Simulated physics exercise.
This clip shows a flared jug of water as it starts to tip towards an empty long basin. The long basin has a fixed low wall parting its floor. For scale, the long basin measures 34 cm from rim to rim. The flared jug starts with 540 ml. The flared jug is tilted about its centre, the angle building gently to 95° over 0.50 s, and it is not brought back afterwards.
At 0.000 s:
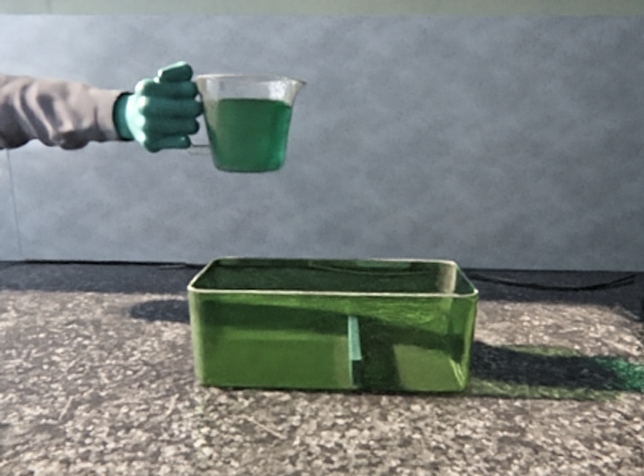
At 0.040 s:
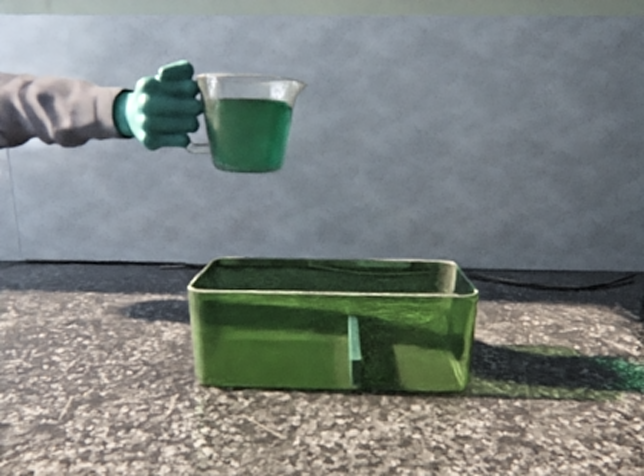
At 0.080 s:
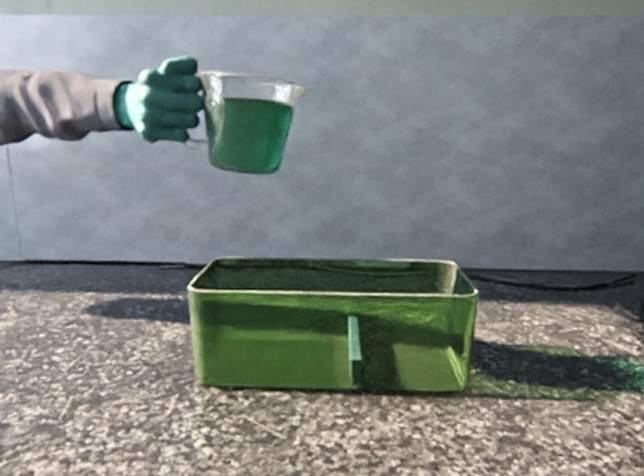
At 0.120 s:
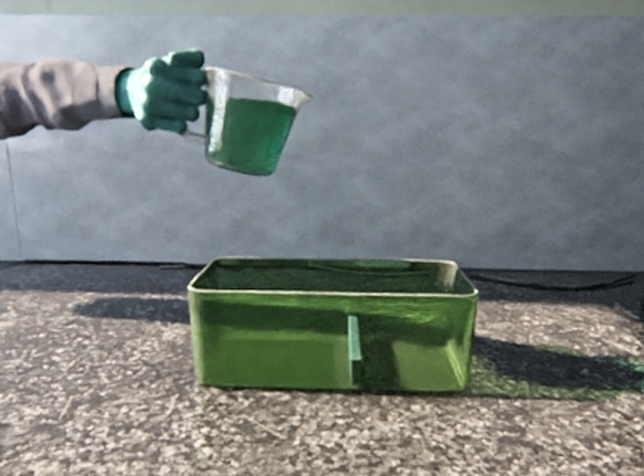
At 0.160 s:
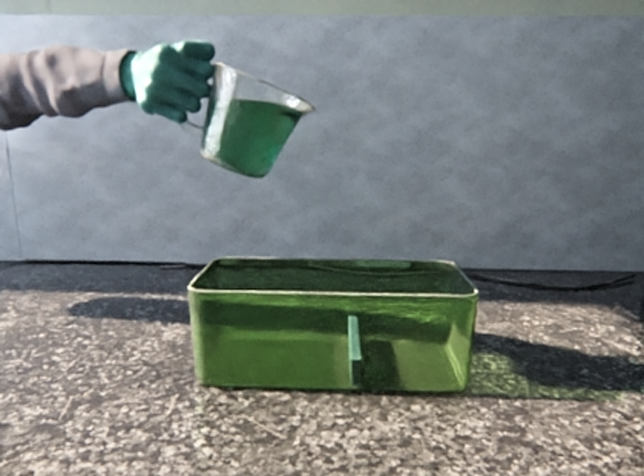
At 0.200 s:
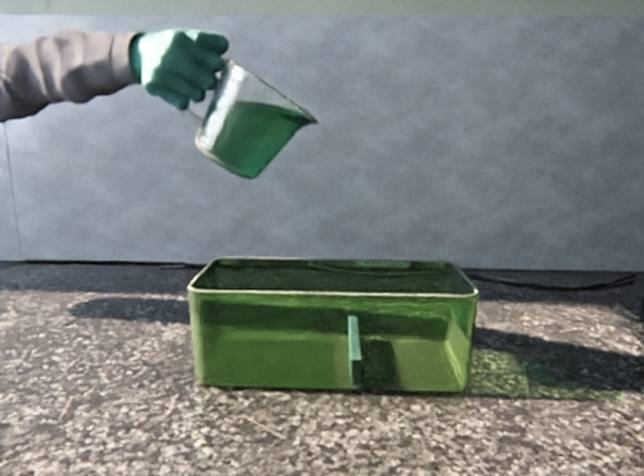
Above a long green basin, a gloved hand gradually tilts a jug of green liquid rightward.
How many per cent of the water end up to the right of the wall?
About 72 per cent.
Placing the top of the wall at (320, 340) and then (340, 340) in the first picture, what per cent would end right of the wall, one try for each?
It comes to 85 per cent, and then 80 per cent.
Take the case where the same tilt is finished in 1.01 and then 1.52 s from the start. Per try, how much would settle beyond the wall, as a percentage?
In order, 75 and 75 per cent.
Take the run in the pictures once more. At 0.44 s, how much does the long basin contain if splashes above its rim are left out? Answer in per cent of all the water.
Near 7 in a hundred.
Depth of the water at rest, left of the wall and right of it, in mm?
Depths at rest: Left around 6 mm, right around 22 mm.
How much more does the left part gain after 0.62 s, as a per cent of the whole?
Roughly 10 percent.
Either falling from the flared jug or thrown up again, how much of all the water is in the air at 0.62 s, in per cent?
Roughly 24 per cent.
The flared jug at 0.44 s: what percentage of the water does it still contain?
Around 52 percent.
By 0.44 s the tilt is 92° and 52 per cent is still to pour, 1 is left of the wall and 6 right of it.
By 0.62 s the tilt is 95° and 14 per cent is still to pour, 16 is left of the wall and 47 right of it.
By 0.80 s the tilt is 95° and 3 per cent is still to pour, 18 is left of the wall and 71 right of it.
By 1.00 s the tilt is 95° and 0 per cent is still to pour, 25 is left of the wall and 72 right of it.
At rest 26 per cent lies left of the wall, 72 right of it and 3 outside.
